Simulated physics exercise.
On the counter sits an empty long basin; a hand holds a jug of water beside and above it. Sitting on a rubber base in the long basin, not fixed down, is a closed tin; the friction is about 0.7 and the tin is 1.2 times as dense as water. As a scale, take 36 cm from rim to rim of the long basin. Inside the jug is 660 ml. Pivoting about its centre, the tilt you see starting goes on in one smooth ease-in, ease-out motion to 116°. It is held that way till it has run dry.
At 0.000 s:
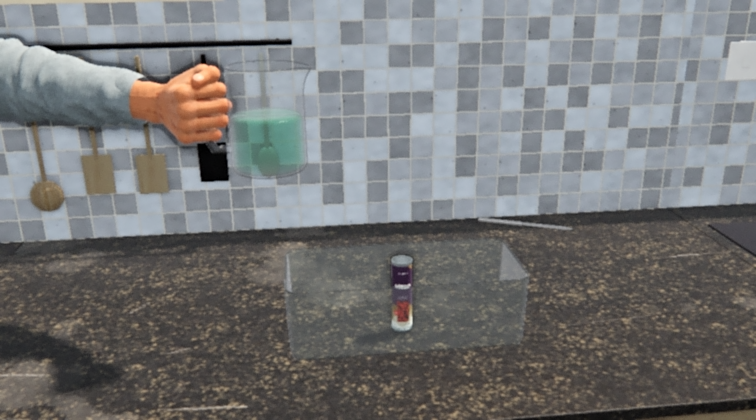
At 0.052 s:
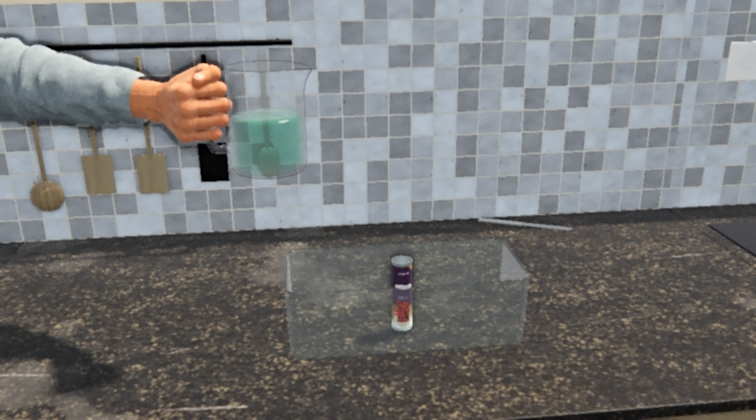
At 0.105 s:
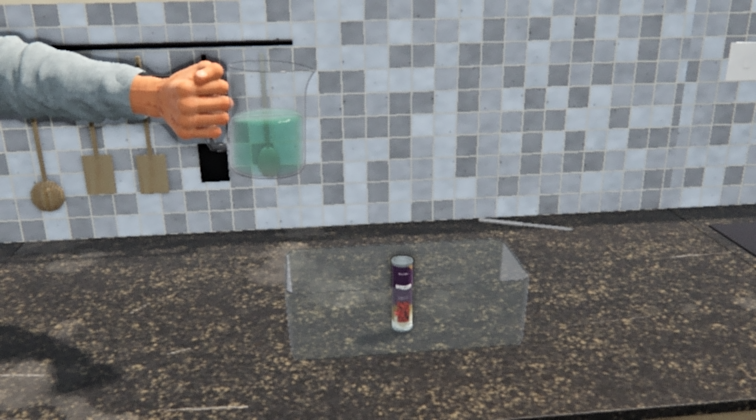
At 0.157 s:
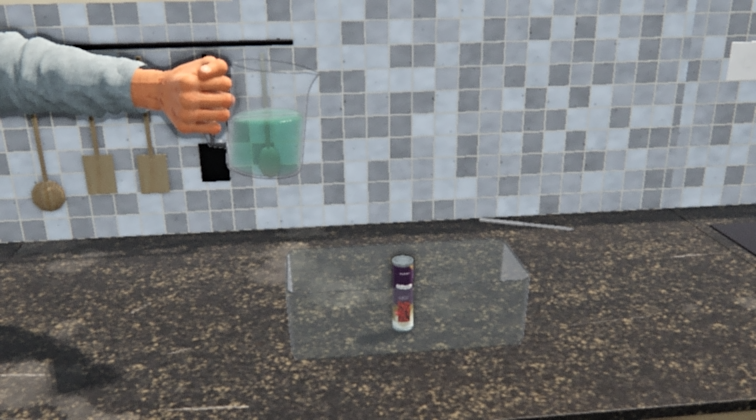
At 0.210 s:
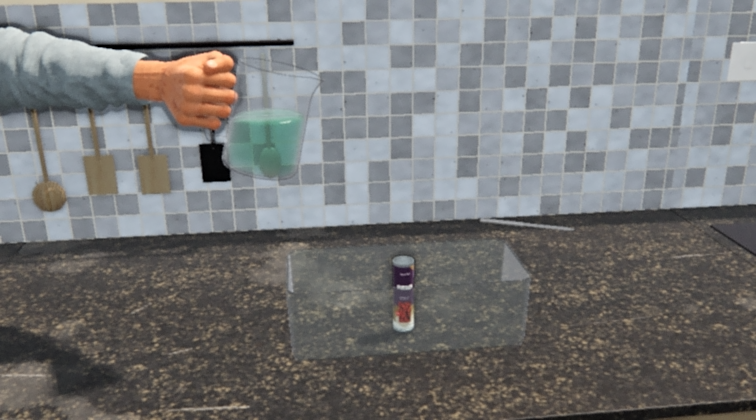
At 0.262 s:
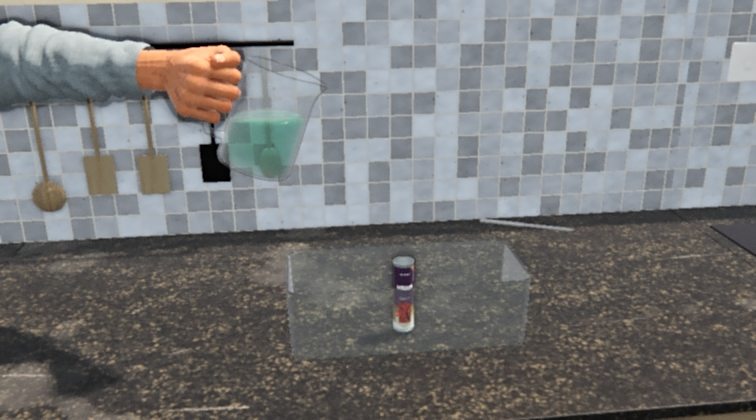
At the start, a hand at the left holds a clear jug of green liquid upright above a kitchen counter, where a small closed tin stands in a clear, empty long basin. The jug then gradually tilts to the right, its liquid staying inside, while the basin and tin stay still.
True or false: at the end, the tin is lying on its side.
True.
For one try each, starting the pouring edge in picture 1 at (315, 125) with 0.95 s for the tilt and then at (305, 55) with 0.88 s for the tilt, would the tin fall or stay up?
Trial 1 - tin stays standing; trial 2 - tin stays standing.
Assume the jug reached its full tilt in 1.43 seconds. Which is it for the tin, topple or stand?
It tumbles over, then.
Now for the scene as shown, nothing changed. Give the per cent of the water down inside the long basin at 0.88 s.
Around 34 per cent of the whole.
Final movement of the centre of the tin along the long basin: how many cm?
The middle of the tin ends some 10.5 cm along the basin.
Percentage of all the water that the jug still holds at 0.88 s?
About 28 % is still there.
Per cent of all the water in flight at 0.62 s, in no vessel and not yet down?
Near 8 per cent of it all.
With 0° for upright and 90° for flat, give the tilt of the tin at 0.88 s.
It leans about 0° from upright.
After 0.62 s the tilt is 84° and 92 per cent is still to pour; the tin stands where it began.
After 0.88 s the tilt is 114° and 27 per cent is still to pour; the tin stands 1 cm from where it began.
After 1.15 s the tilt is 116° and 1 per cent is still to pour; the tin leans 39°.
After 1.45 s the tilt is 116° and 0 per cent is still to pour; the tin lies on its side.
In the end the tin lies on its side.
